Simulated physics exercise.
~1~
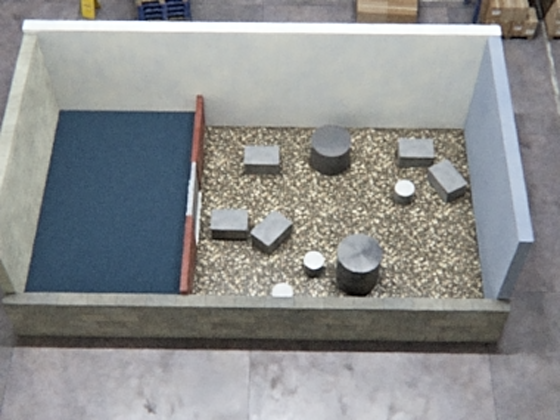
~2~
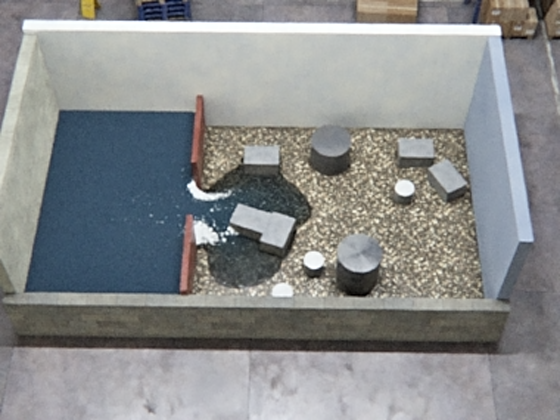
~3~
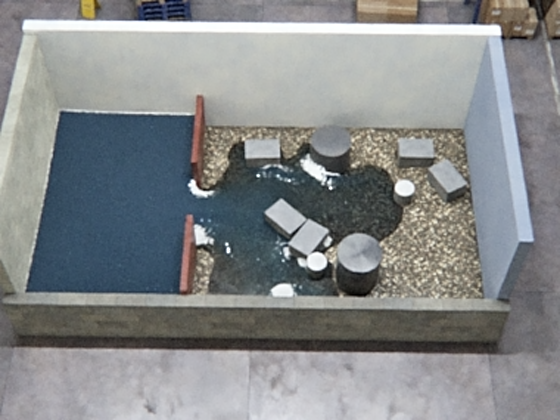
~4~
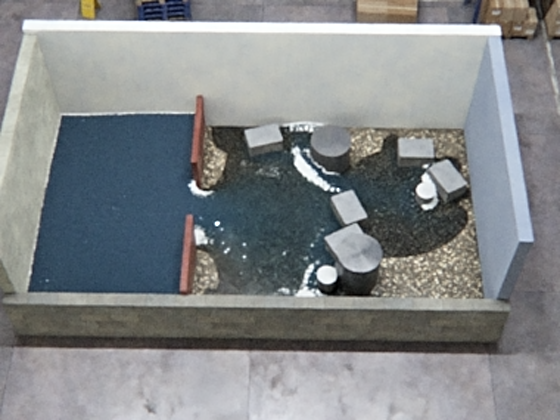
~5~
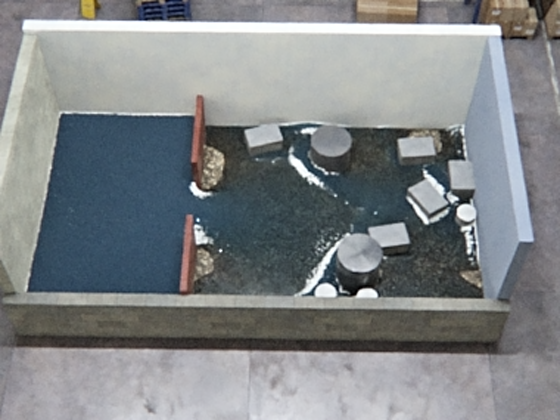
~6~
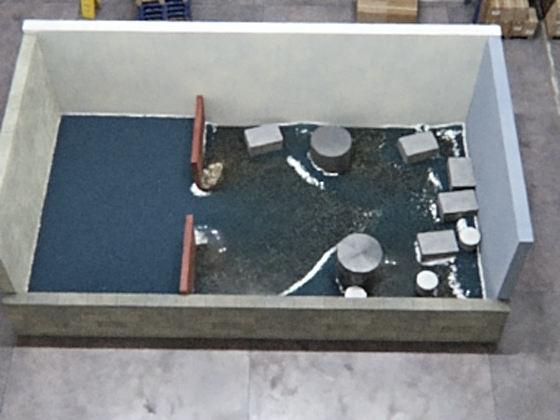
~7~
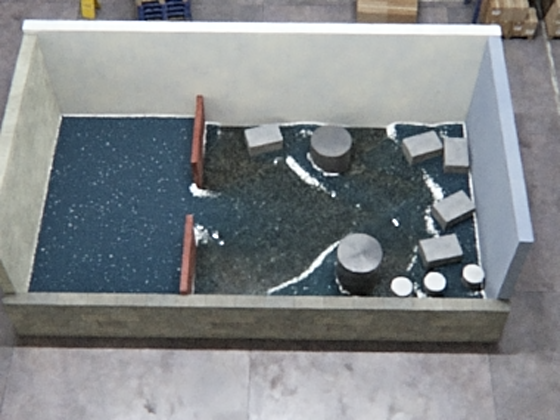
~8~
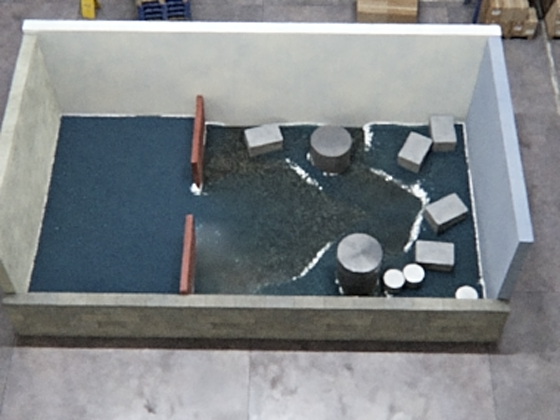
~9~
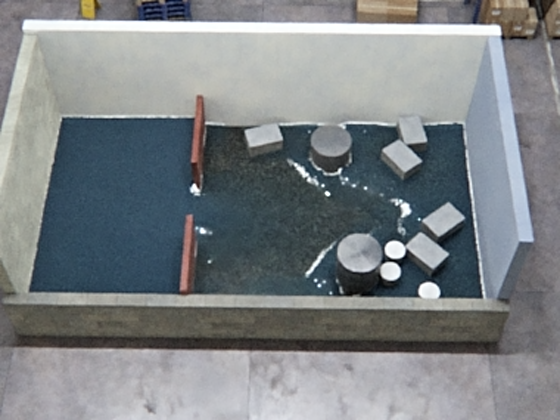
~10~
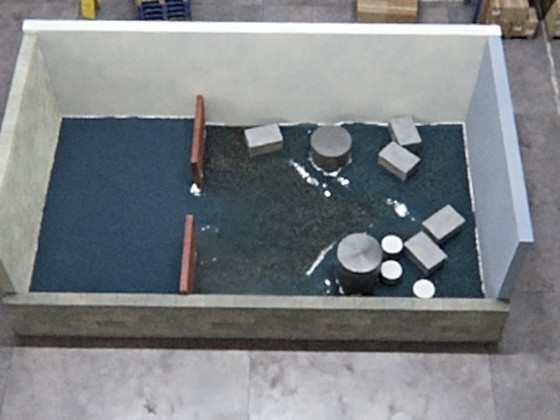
Dark blue water stands behind a reddish-brown barrier on the left of a walled enclosure, then bursts through a gap in the middle onto a pebbly floor. It spreads right around two large grey cylinders, pushing the nearest grey blocks ahead of it, and white foam curls where it meets obstacles. Blocks and small white-topped pails drift to the right wall as water covers nearly all the pebbles. Several then swing back left, the pails gathering beside the lower cylinder. At the end, the foam has thinned and the drifting pieces have almost stopped.
